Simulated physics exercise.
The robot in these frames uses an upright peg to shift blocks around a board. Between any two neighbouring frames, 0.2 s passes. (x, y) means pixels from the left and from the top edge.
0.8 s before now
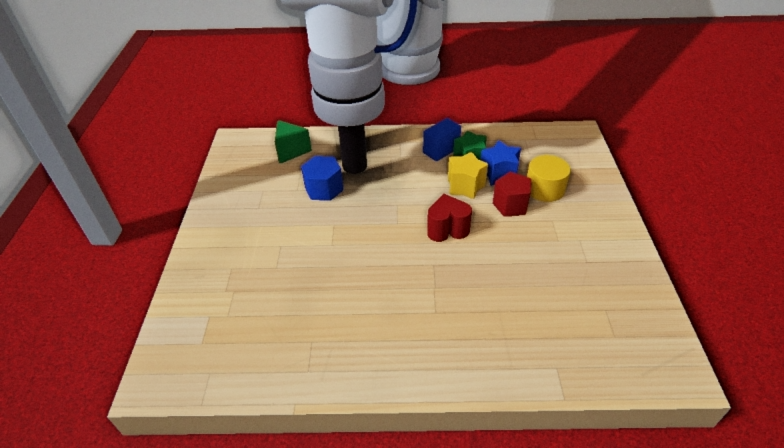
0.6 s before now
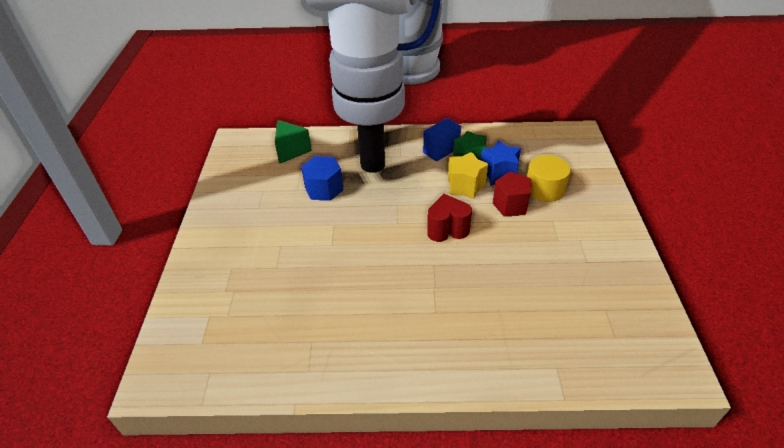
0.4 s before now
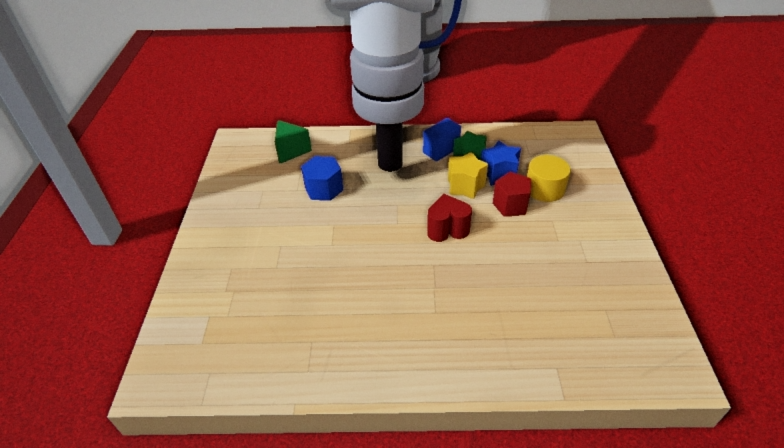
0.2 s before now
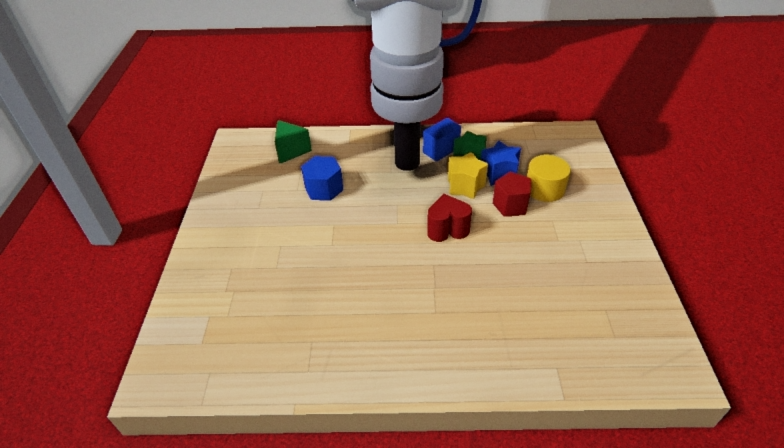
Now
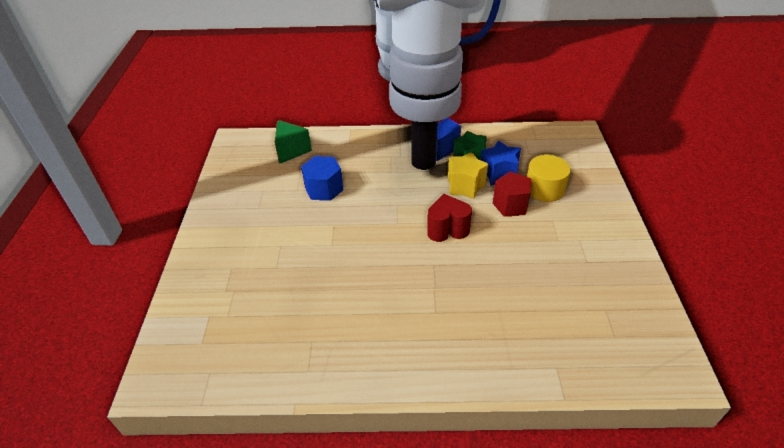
A pale wooden board rests on a red floor, seen from above its near edge by a still camera. A green triangular block and a blue block sit at the far left, while blue, green, yellow and red blocks cluster at the far right, with a red heart nearest. A robot arm slides its upright black peg steadily rightward from near the left blocks to the cluster's edge, while the blocks stay still.
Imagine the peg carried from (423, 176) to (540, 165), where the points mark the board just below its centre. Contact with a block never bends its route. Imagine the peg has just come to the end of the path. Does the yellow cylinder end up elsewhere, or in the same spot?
If the peg follows that path, the yellow cylinder ends up shifted.
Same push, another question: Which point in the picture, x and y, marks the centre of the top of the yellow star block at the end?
Most likely (487, 168).
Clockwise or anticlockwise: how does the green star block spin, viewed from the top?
Viewed from overhead, the green star block winds up turned anticlockwise.
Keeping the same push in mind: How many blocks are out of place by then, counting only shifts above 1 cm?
Answer: 3+.
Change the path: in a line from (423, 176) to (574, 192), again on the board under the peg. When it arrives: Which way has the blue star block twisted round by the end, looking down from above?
The block spins anticlockwise.
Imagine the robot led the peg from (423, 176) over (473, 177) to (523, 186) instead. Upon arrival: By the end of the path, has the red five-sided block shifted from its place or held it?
Somewhere new.
On the path given first. One third of the way, peg at (464, 158); yellow star block at (482, 167), turned 40° clockwise; green star block at (479, 138), turned 20° anticlockwise; blue star block at (506, 153), turned 15° anticlockwise.
Two thirds of the way, peg at (504, 155); yellow star block at (487, 168), turned 70° clockwise; green star block at (495, 132), turned 75° anticlockwise; blue star block at (531, 153), turned 25° anticlockwise; yellow cylinder at (562, 170).
At the end, peg at (543, 152); yellow star block at (487, 168), turned 70° clockwise; green star block at (495, 132), turned 80° anticlockwise; blue star block at (567, 155); yellow cylinder at (578, 177).
